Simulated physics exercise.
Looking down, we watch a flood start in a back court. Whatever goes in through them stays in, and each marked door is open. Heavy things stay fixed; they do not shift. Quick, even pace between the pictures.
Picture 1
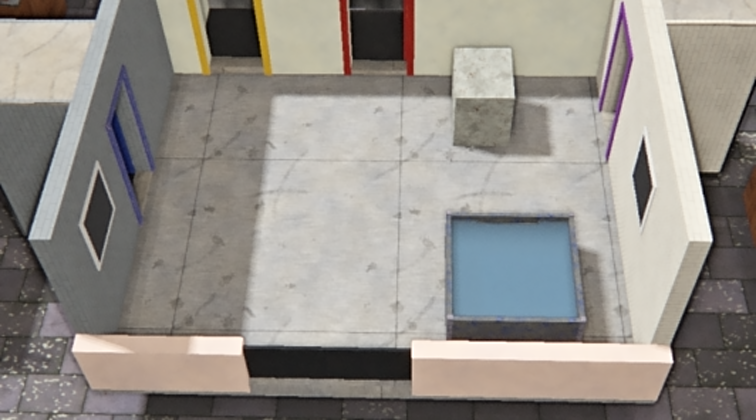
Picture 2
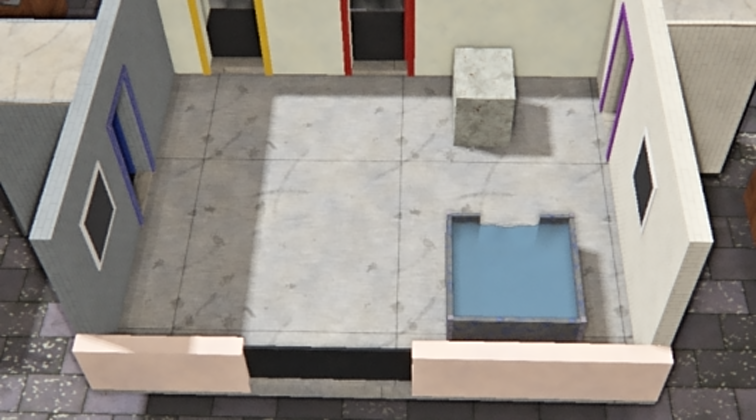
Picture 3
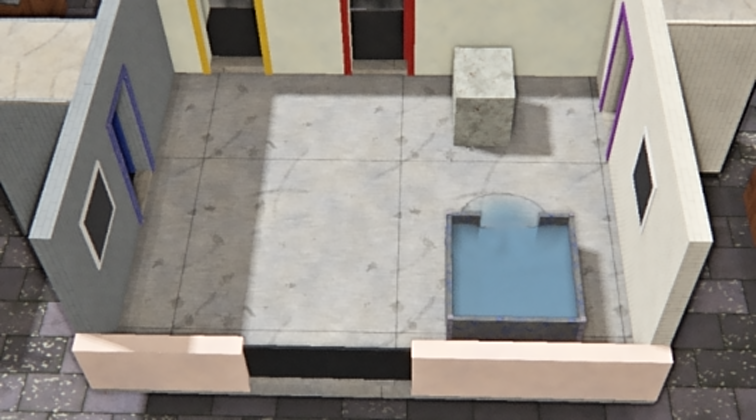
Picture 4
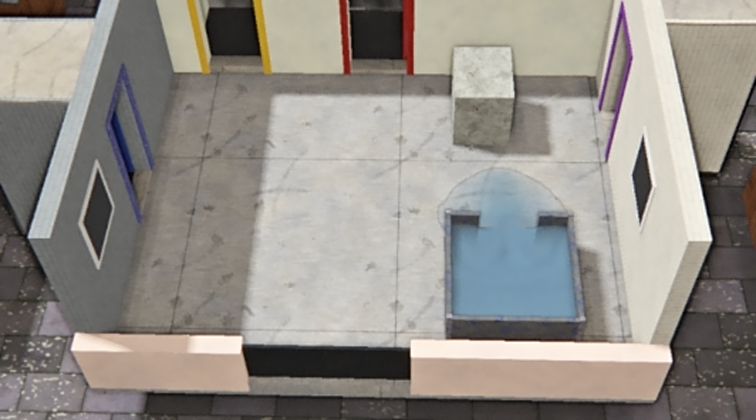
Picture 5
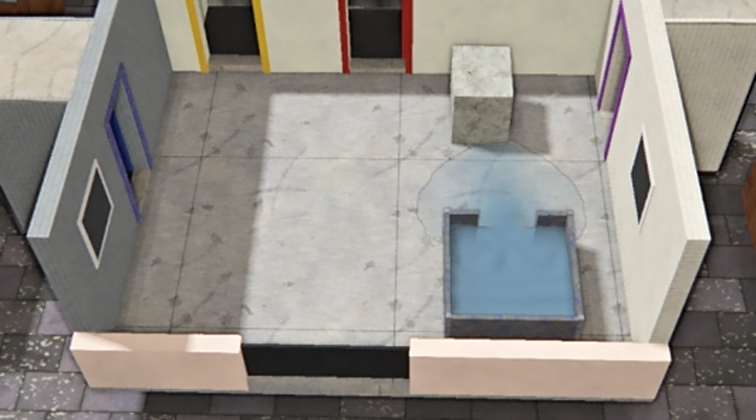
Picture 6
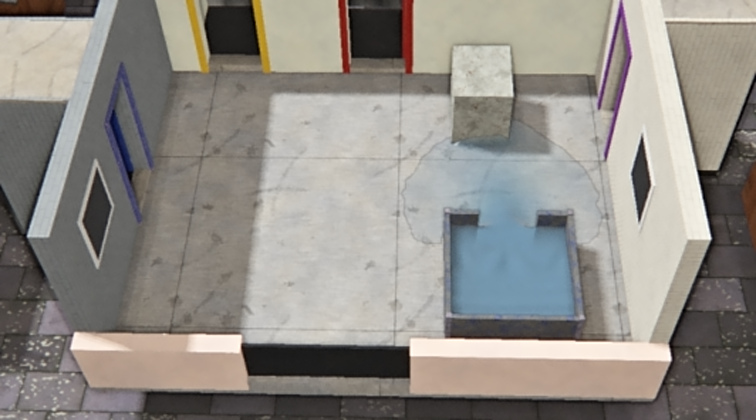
Water pours from a gap in the open tank's far side and spreads across the floor.
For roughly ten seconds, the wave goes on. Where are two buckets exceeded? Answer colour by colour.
Result: The red door will not top two buckets; the purple door will top two buckets; the yellow door will not top two buckets; the blue door will not top two buckets.
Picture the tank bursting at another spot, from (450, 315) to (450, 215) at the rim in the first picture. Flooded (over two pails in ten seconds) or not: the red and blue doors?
The red door stays within the limit, while the blue door tops the limit.
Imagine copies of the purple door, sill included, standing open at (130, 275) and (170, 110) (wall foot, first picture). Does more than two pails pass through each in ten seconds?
The first stays short of it, the second crosses the line.
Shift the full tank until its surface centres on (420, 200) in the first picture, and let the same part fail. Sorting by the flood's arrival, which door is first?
Result: The door marked red.
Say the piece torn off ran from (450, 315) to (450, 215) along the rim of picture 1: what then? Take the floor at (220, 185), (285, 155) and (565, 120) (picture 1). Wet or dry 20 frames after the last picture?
Taking the points in order: Swamped, swamped and unwetted.
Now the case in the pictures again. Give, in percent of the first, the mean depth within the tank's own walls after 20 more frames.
Around 40 percent.
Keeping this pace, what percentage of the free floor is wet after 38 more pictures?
Near 60 in a hundred.
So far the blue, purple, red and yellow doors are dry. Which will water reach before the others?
That's the purple one.
A moment on, water covers 25 % of the floor; the red door not reached, the purple door wet at the sill, nothing in, the yellow door not reached, the blue door not reached.
Next, water covers 35 % of the floor; the red door wet at the sill, nothing in, the purple door under two buckets in, the yellow door not reached, the blue door not reached.
Then, water covers 45 % of the floor; the red door wet at the sill, nothing in, the purple door over two buckets in, the yellow door wet at the sill, nothing in, the blue door not reached.
Later, water covers 60 % of the floor; the red door under two buckets in, the purple door far over two buckets in, the yellow door wet at the sill, nothing in, the blue door wet at the sill, nothing in.
In the end, water covers 85 % of the floor; the red door under two buckets in, the purple door far over two buckets in, the yellow door wet at the sill, nothing in, the blue door under two buckets in.
